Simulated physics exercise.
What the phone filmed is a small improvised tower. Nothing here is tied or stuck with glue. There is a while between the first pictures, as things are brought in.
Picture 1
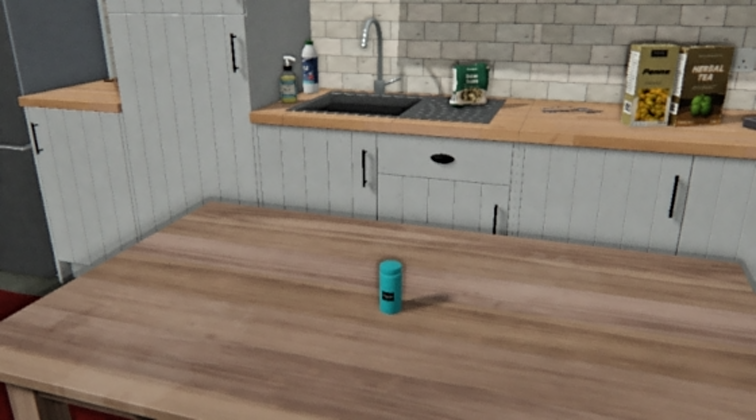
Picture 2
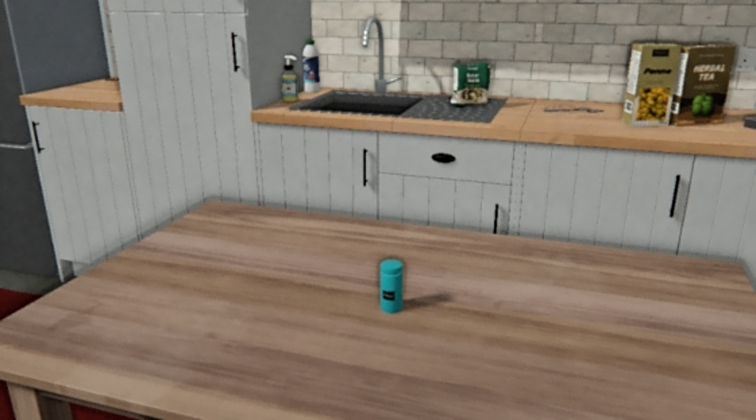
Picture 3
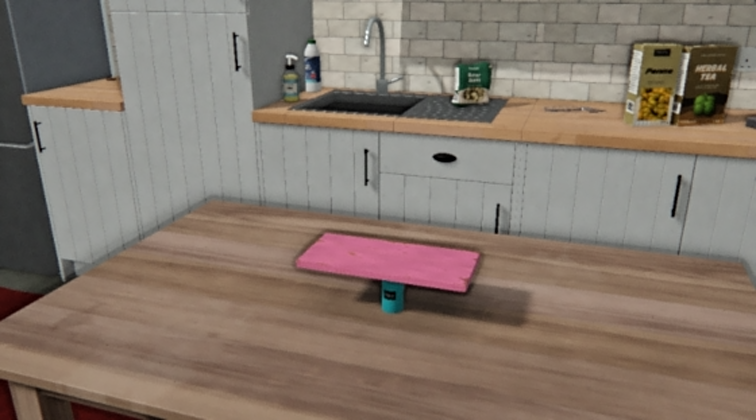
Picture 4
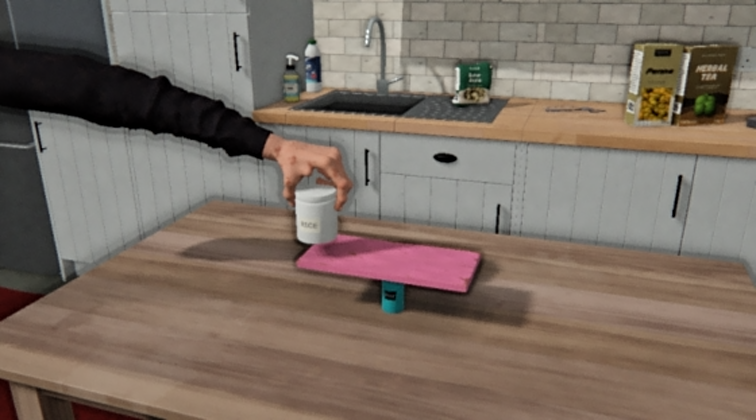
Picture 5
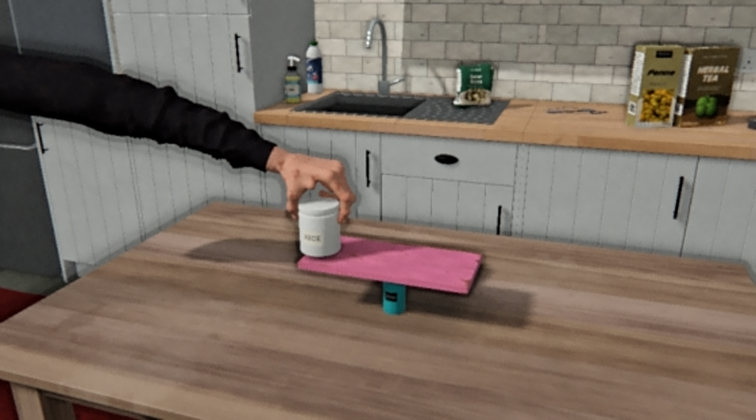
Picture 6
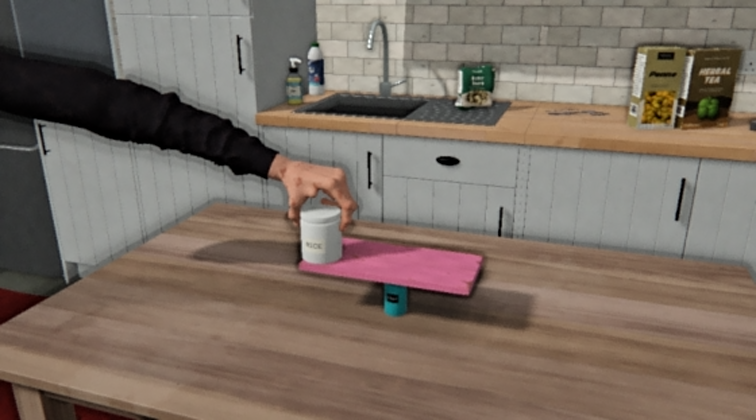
A hand in a black sleeve reaches in from the left and lowers a white jar onto the left end of a pink board, still gripping it, while the camera stays almost still. The board, which appears after the opening view, lies across a small teal container on a wooden table. Seen from slightly above, the kitchen behind has pale cabinets, a dark sink and food packages at right.
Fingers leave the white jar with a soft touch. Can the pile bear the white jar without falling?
I expect the stack to come down, at least in part.
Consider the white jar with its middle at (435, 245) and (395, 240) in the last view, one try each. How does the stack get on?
Well, the first time it goes over, and the second time it stays put.
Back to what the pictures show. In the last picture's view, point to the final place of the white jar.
I'd say around (253, 293) in the last view.
Then, 0.40 s on from there, white jar now fallen; pink board turned 39° from how it was put.
Then, 0.60 s on from there, pink board now fallen; turquoise shaker shifted about its own width.
In the end, fallen, pink board and white jar; moved from the start, turquoise shaker. At the end, from the last picture's camera, white jar near (253, 293). The stack gives way.
